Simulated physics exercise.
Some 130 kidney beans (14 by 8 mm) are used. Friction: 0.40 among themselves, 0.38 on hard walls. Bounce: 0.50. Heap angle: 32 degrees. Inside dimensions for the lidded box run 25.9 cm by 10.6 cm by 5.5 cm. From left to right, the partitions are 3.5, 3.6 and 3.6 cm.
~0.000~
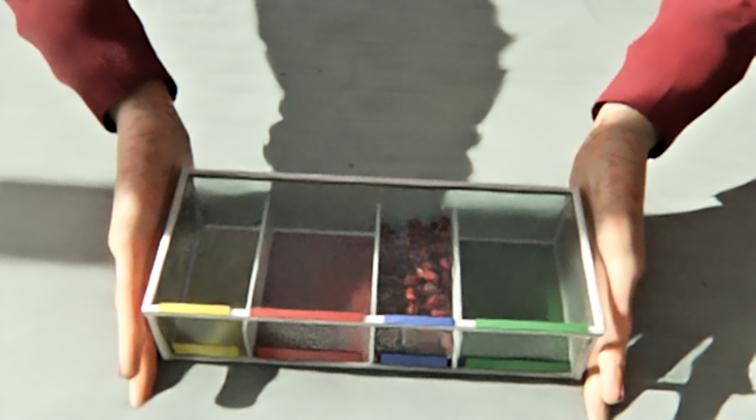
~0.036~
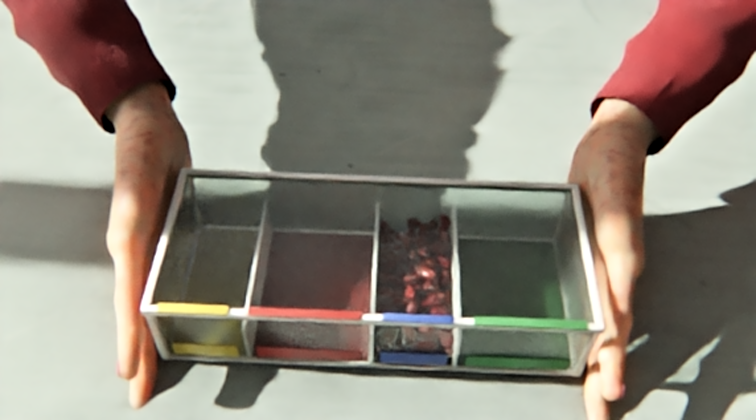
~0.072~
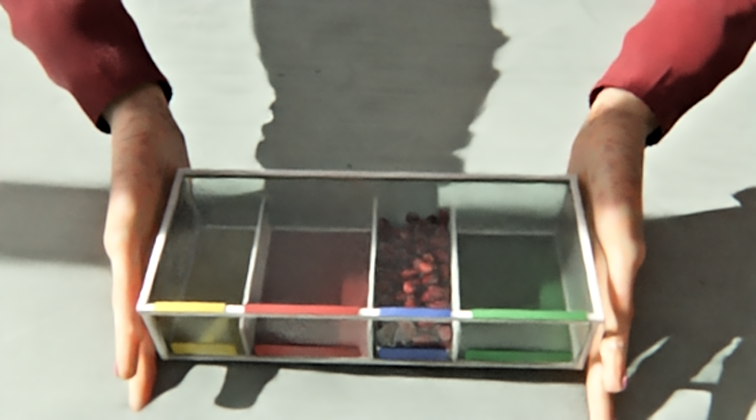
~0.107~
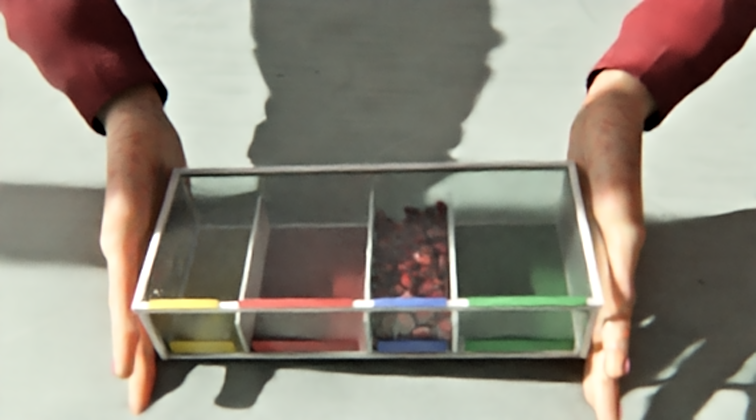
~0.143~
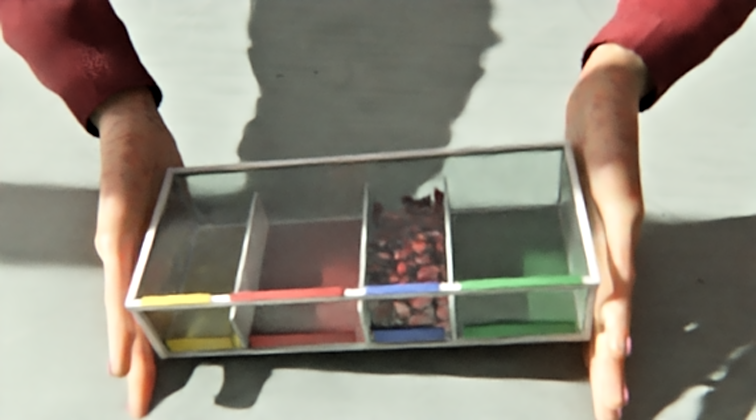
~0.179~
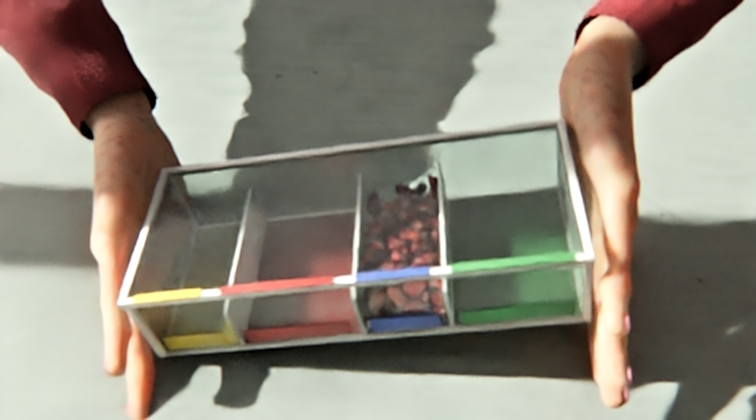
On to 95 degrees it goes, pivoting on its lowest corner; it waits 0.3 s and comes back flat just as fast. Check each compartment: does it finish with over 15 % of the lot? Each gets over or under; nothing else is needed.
Red compartment ends under. Blue compartment ends over. Green compartment ends under. Yellow compartment ends over.
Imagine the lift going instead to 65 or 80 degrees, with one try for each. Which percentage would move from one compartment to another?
I'd expect close to 10 and then close to 40 per cent.
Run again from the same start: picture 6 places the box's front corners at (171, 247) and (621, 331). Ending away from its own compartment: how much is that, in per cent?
I'd say close to 70 in a hundred.
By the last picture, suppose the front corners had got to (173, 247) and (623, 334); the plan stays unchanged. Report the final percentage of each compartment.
Red 0 %, blue 30 %, green 70 %, yellow 0 %.
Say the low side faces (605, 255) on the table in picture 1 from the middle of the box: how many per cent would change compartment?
The share comes to about 75 in a hundred.
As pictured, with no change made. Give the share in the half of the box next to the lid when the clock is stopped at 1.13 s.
Around 60 %.
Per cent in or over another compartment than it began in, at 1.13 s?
Reading: Close to 55 %.
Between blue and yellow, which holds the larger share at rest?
Yellow comes out ahead.
After 1.13 s, tilt 95 degrees; red 20 %, blue 45 %, yellow 35 %.
Then, at 1.77 s, tilt 51 degrees; red 5 %, blue 25 %, yellow 70 %.
Then, at 2.45 s, tilt 0 degrees; red 5 %, blue 25 %, yellow 70 %.
By 3.0 s all is still; red 5 %, blue 25 %, green 0 %, yellow 70 %.
